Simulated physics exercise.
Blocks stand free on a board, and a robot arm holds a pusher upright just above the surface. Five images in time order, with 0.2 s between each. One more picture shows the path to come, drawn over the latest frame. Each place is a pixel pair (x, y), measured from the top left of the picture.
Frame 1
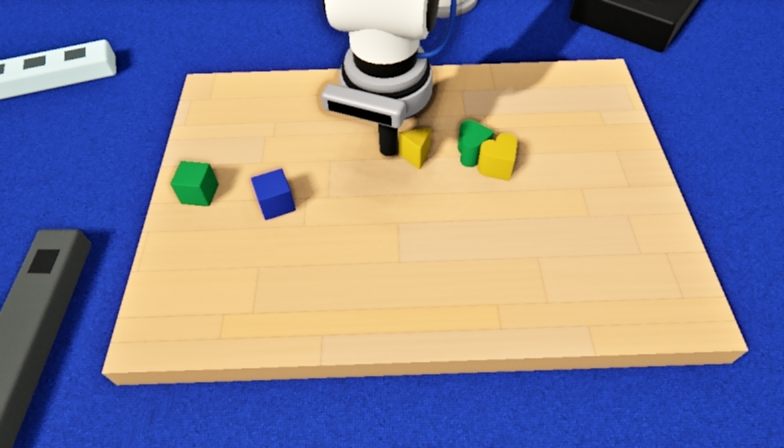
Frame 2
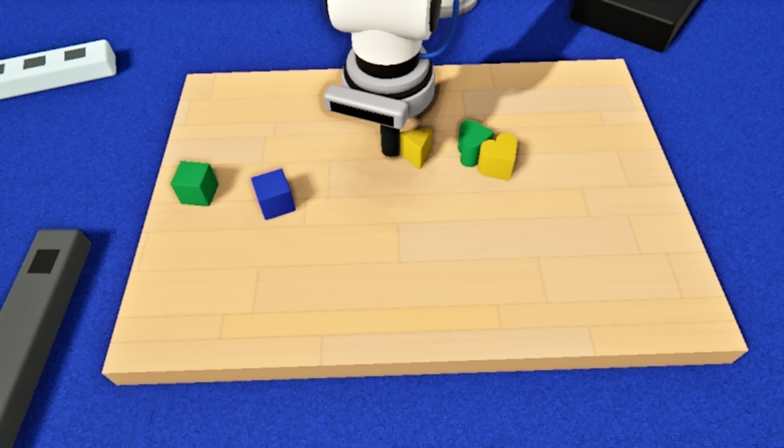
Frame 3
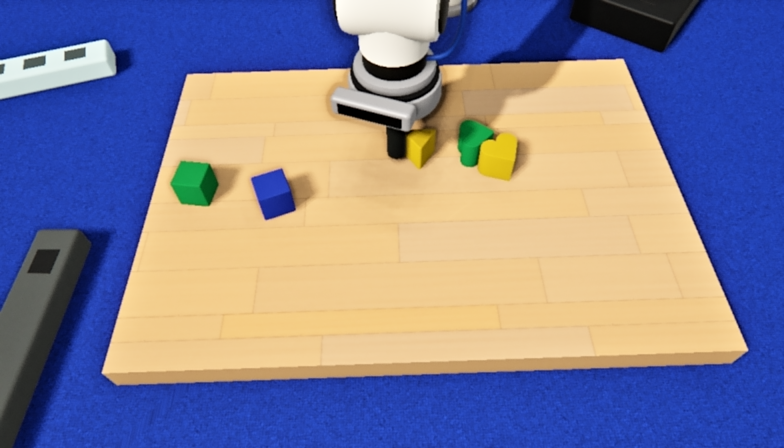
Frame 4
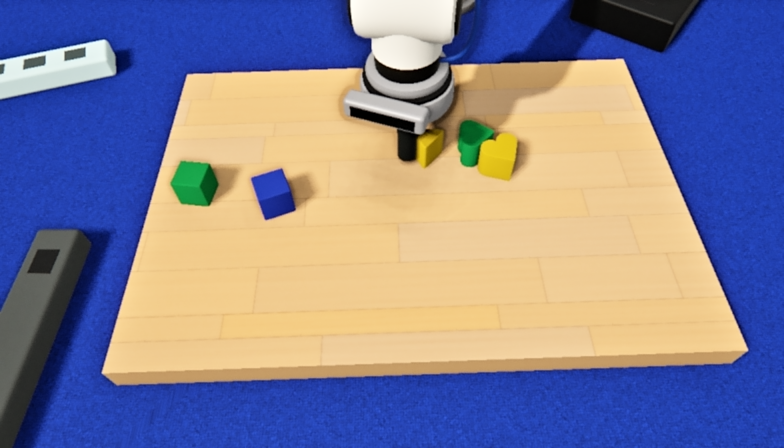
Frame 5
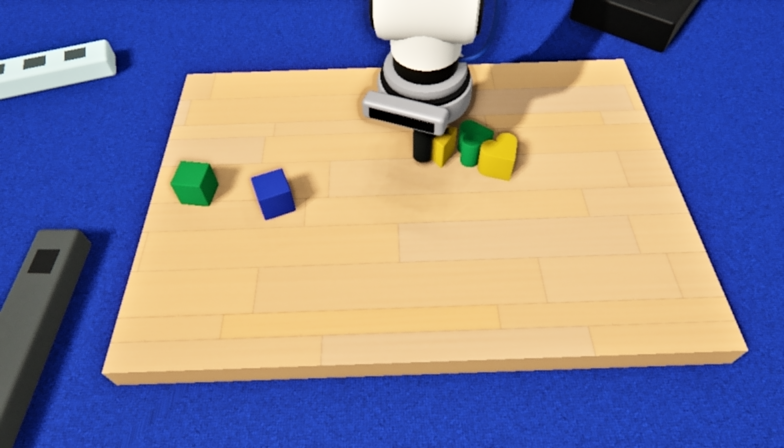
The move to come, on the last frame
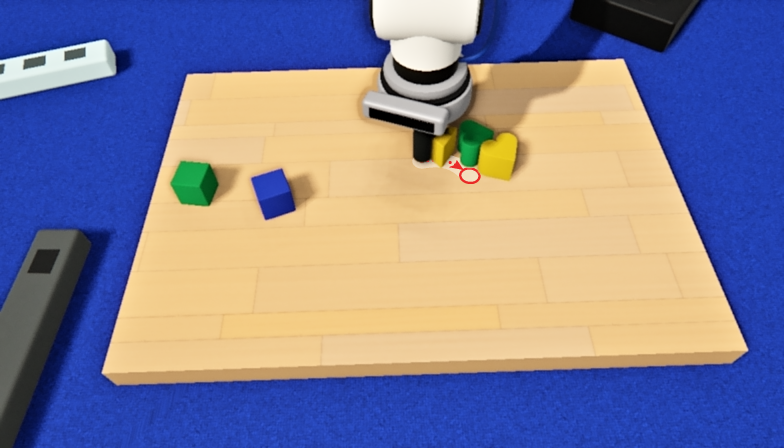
On a wooden board, a robot arm slides a small yellow block right, beside a green one.
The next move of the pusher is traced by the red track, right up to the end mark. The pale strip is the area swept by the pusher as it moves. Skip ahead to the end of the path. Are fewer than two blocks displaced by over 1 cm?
Final answer: No.
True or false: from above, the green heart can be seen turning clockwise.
It is true.
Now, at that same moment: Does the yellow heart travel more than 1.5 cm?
The answer is no.
Path on the board, from (422, 161) by way of (440, 160) and (457, 165) to (470, 176).
Halfway along, pusher (450, 157); yellow triangle (459, 127), turned 15° anticlockwise; green heart (484, 129), turned 30° clockwise.
At the end, pusher (471, 170); yellow triangle (459, 126), turned 20° anticlockwise; green heart (485, 128), turned 30° clockwise; yellow heart in place.
